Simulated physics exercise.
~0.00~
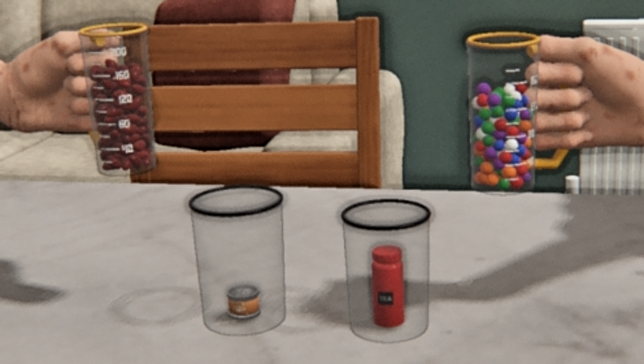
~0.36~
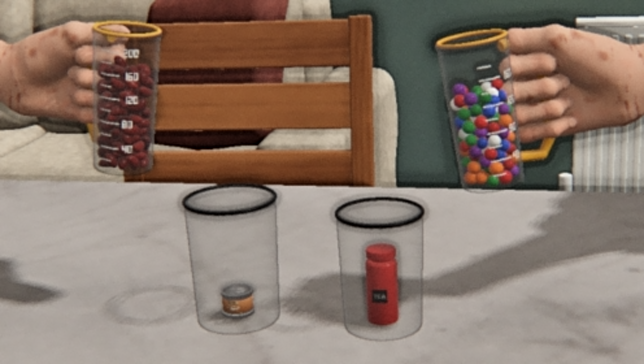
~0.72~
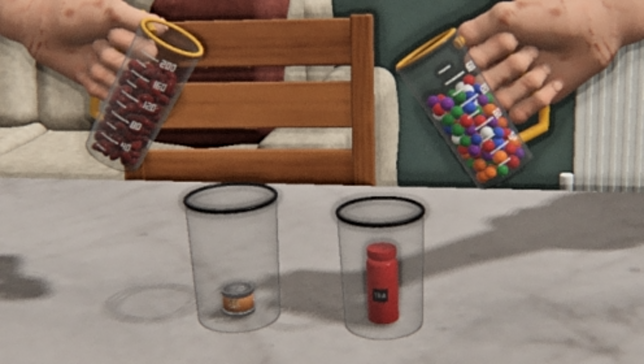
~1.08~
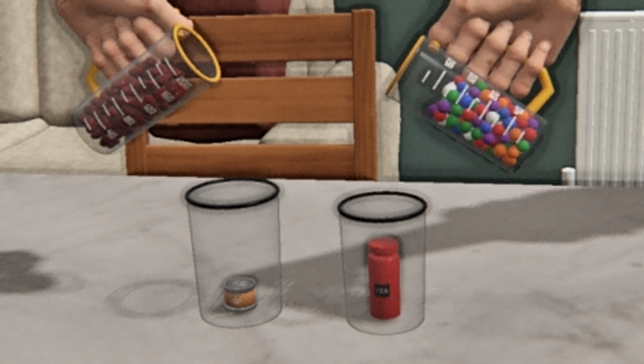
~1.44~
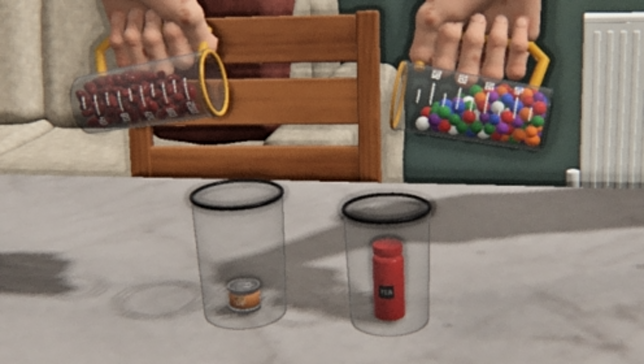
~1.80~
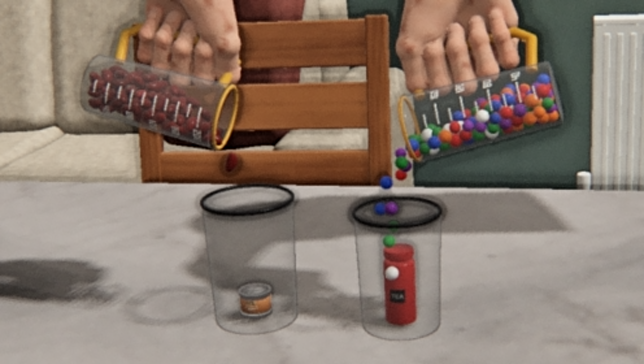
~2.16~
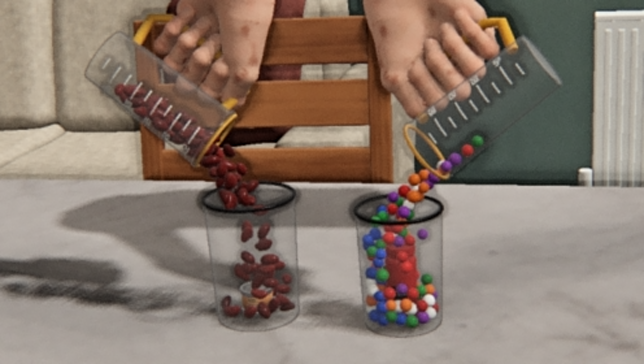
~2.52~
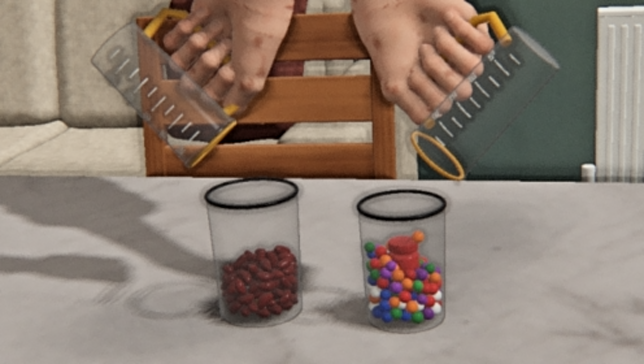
In this clip, two hands tip clear measuring cups over glasses on a marble table, pouring dark red beans over a small can at left and colorful balls around a red bottle at right, until the can is buried and the bottle's top still shows.
